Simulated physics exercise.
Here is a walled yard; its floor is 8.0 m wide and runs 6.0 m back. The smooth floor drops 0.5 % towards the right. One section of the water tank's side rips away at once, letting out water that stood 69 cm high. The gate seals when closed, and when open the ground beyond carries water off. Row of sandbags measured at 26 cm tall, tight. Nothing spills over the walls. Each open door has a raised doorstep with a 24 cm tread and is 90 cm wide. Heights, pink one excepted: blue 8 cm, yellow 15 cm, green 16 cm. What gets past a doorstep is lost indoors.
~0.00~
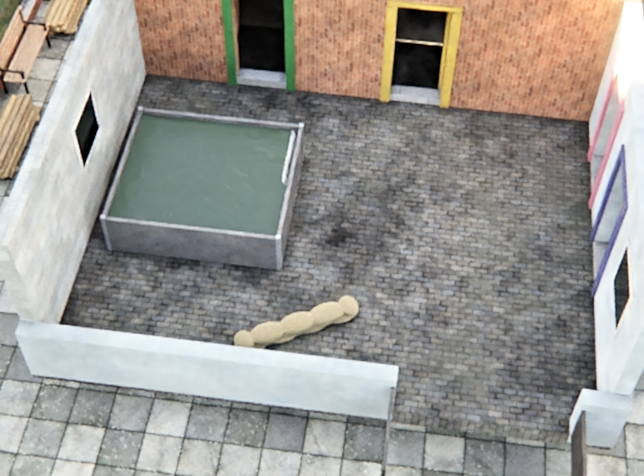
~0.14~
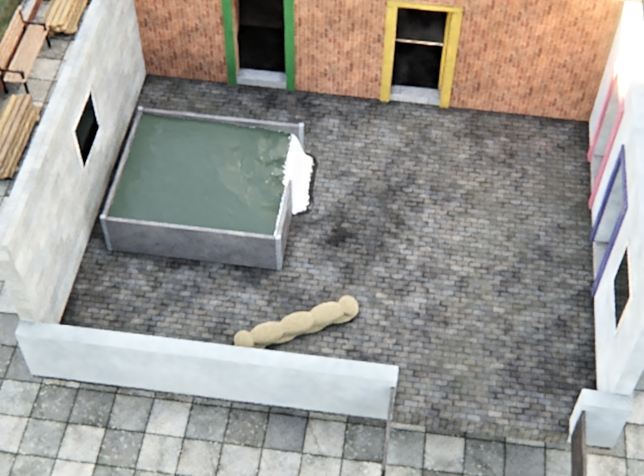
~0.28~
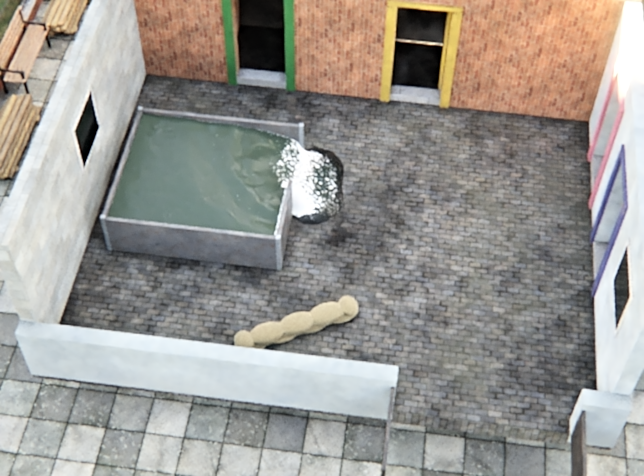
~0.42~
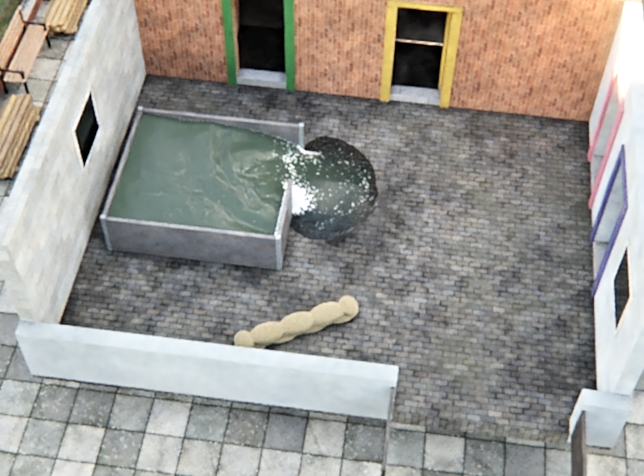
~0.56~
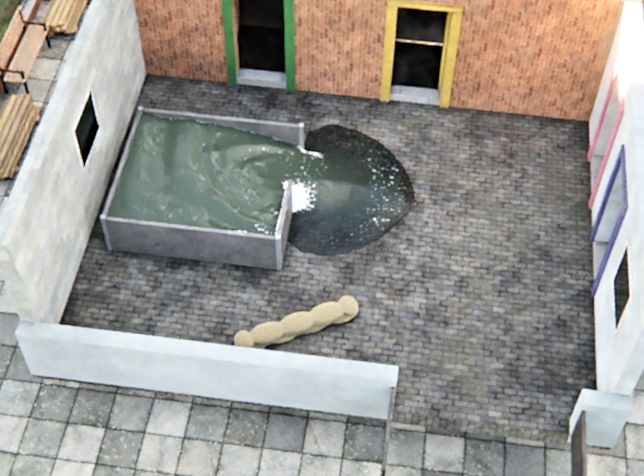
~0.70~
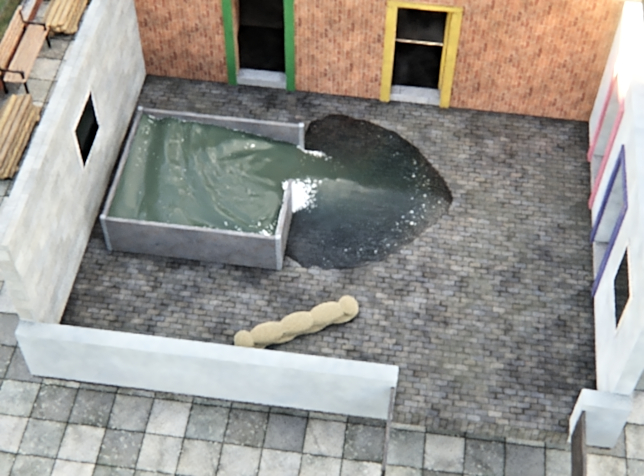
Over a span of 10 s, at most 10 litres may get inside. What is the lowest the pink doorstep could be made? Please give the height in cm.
Around 26 cm high.
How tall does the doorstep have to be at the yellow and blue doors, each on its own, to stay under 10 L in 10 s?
You'd want about 16 centimetres at yellow and about 19 centimetres at blue.
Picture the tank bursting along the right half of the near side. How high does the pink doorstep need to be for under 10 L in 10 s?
A height of around 11.5 cm.
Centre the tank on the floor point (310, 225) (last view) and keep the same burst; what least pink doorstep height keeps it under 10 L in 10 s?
In that case about 30 cm.
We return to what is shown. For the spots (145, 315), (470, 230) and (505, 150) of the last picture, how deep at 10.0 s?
That's 0, 9 and 11 cm, in the order given.
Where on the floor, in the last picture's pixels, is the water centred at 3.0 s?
The water is centred around (331, 194) in the last picture's pixels.
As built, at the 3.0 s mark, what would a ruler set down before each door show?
Depths in cm: Blue 21, pink 30, yellow 17, green 0.
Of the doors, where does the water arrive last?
Coming last is the green one.
After 1.4 s water covers 35 % of the floor, deepest (41 cm) near (307, 177); it has not reached the pink door.
After 3.0 s water covers 55 % of the floor, deepest (40 cm) near (586, 137); 30 cm at the pink door, 12 litres in over its 19 cm doorstep.
After 10.0 s water covers 75 % of the floor, deepest (17 cm) near (594, 410); 12 cm at the pink door, 61 litres in over its 19 cm doorstep.
At the pink door as built, the water arrived by 1.5 s and peaked near 31 cm at 3.2 s.
With a doorstep of 22.5 cm, 28 litres would have come in within the 10 s; with 30 cm, 3 litres. So under 10 litres takes about 26 cm.
